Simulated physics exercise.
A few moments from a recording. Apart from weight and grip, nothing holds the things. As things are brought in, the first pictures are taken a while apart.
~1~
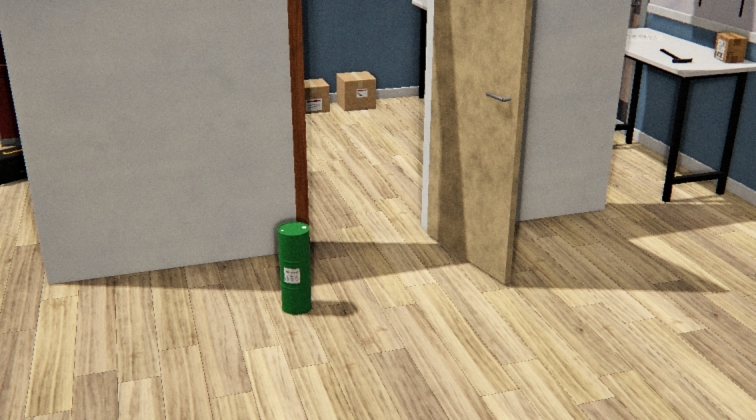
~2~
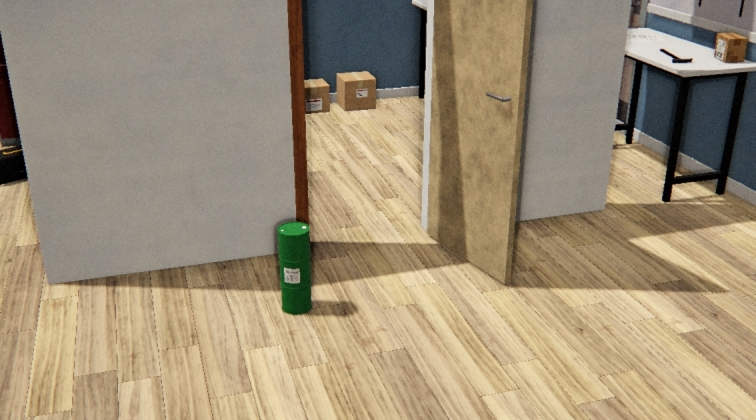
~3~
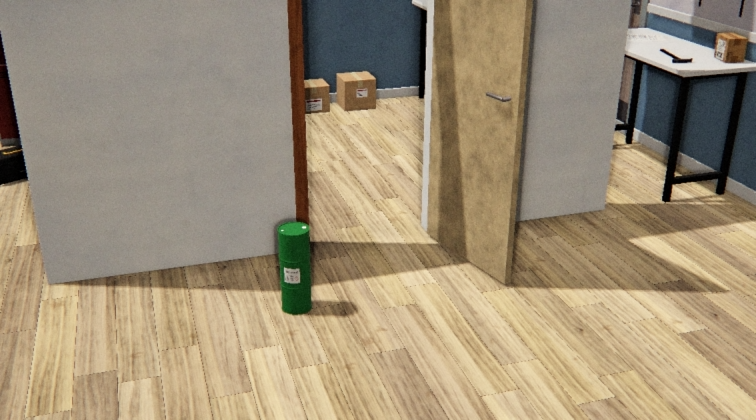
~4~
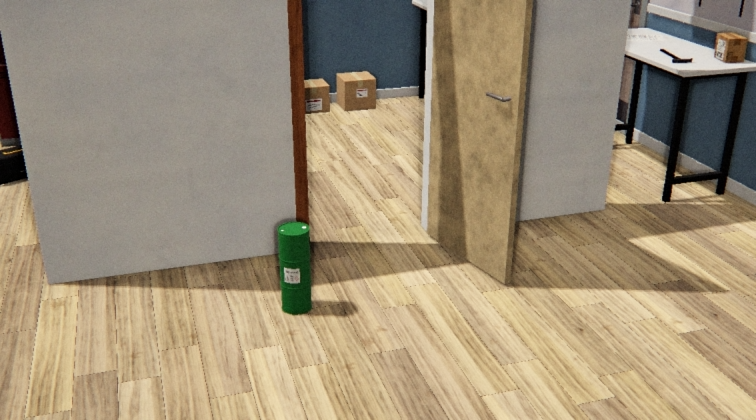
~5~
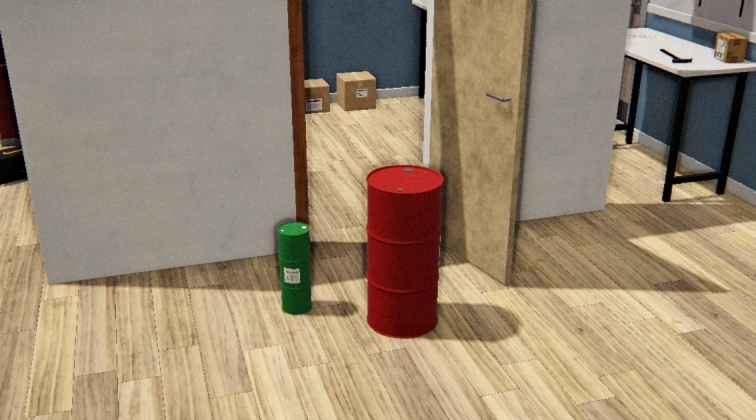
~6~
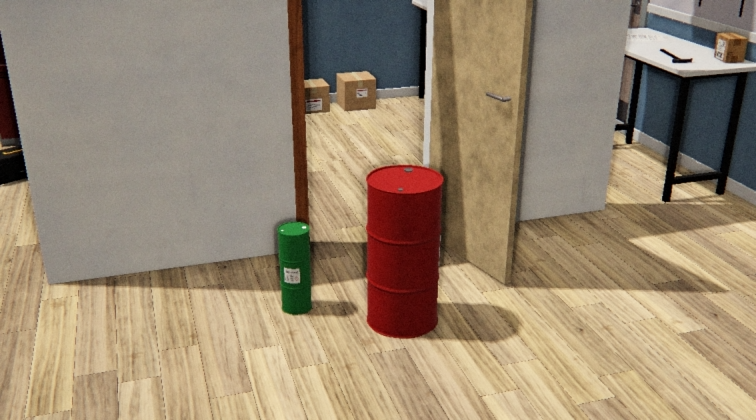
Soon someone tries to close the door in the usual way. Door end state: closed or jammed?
Closed.
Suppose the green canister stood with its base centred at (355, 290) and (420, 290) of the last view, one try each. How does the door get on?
The door meets the jamb the first time and is obstructed the second time.
Then, 0.90 s on from there, open by 83°.
Then, 1.60 s on from there, open by 51°.
Then, 2.30 s on from there, open by 17°.
In the end, open by 0°; both unmoved. At the end, from the last picture's camera, red drum near (403, 252).
